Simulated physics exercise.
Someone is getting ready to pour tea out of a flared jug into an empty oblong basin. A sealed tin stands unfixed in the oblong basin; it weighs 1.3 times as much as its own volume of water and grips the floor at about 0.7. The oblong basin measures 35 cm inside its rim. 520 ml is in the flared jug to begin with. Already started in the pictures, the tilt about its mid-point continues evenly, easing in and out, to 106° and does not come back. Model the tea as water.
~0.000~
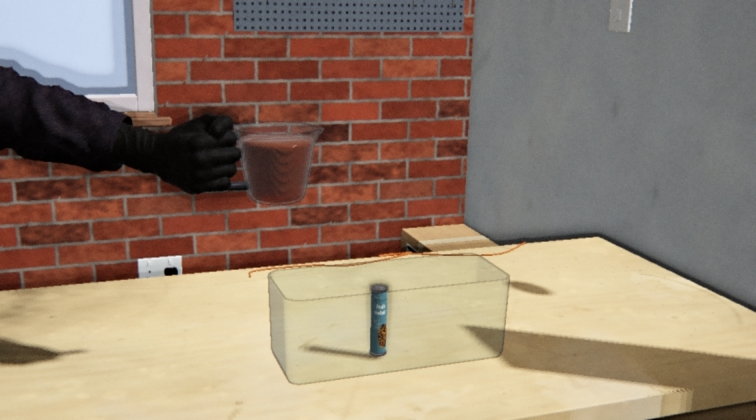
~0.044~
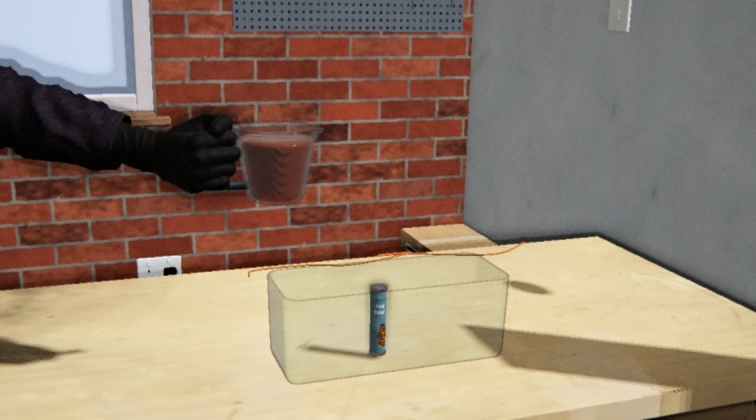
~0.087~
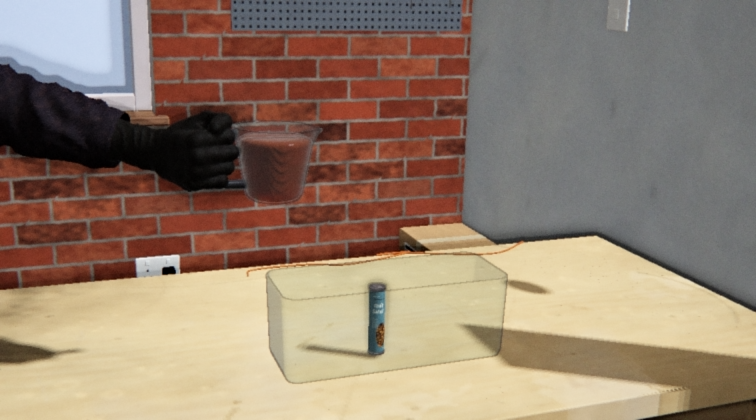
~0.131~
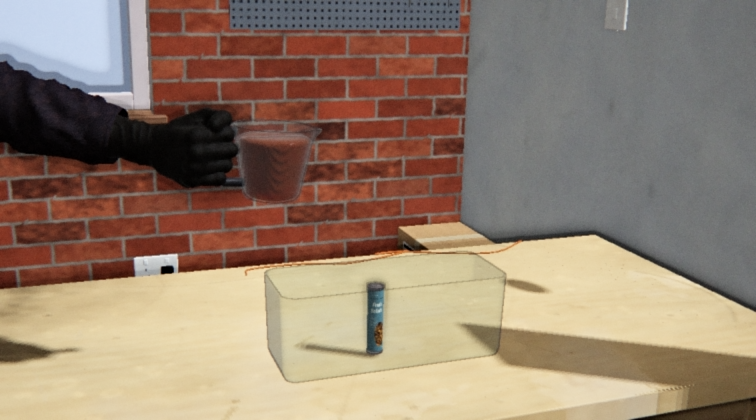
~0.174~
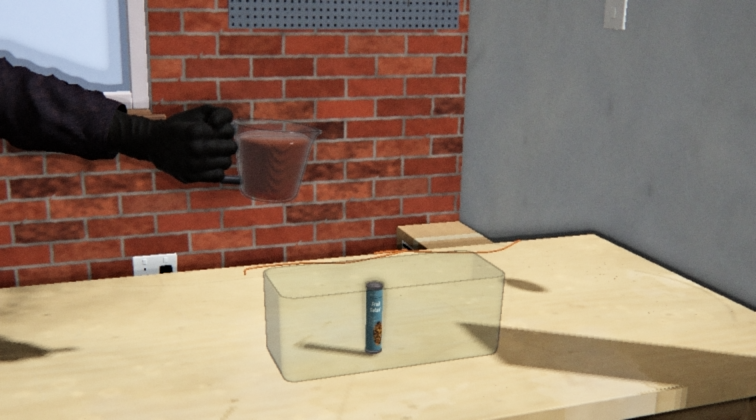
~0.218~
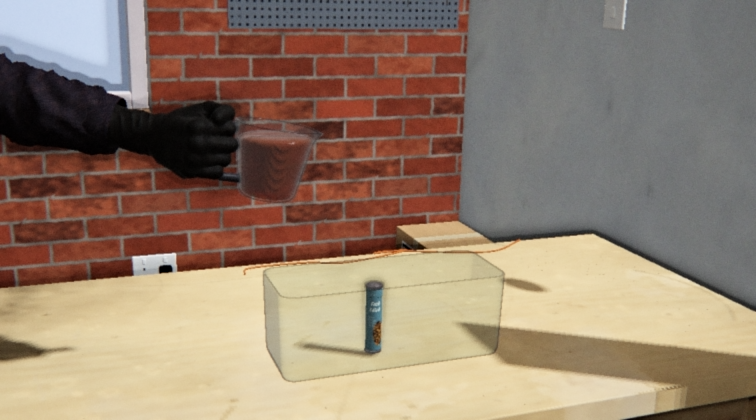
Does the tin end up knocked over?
Yes.
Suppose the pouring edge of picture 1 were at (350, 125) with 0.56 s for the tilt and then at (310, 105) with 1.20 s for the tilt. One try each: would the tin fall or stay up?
First it tips over; then it tips over.
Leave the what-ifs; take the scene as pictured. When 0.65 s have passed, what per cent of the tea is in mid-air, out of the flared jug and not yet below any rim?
24 %.
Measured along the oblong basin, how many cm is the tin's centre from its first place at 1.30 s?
Estimate: Around 9 cm.
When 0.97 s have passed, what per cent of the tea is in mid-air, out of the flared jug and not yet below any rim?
About 22 % of the total.
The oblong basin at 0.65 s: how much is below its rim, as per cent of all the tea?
The basin holds roughly 5 in a hundred parts at that moment.
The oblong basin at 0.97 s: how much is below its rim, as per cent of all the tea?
Roughly 64 percent of it.
By 0.65 s the tilt is 63° and 72 per cent is still to pour; the tin stands where it began.
By 0.97 s the tilt is 99° and 14 per cent is still to pour; the tin stands 1 cm from where it began.
By 1.30 s the tilt is 106° and 0 per cent is still to pour; the tin lies on its side.
By 1.66 s the tilt is 106° and 0 per cent is still to pour; the tin lies on its side.
At rest the tin lies on its side.
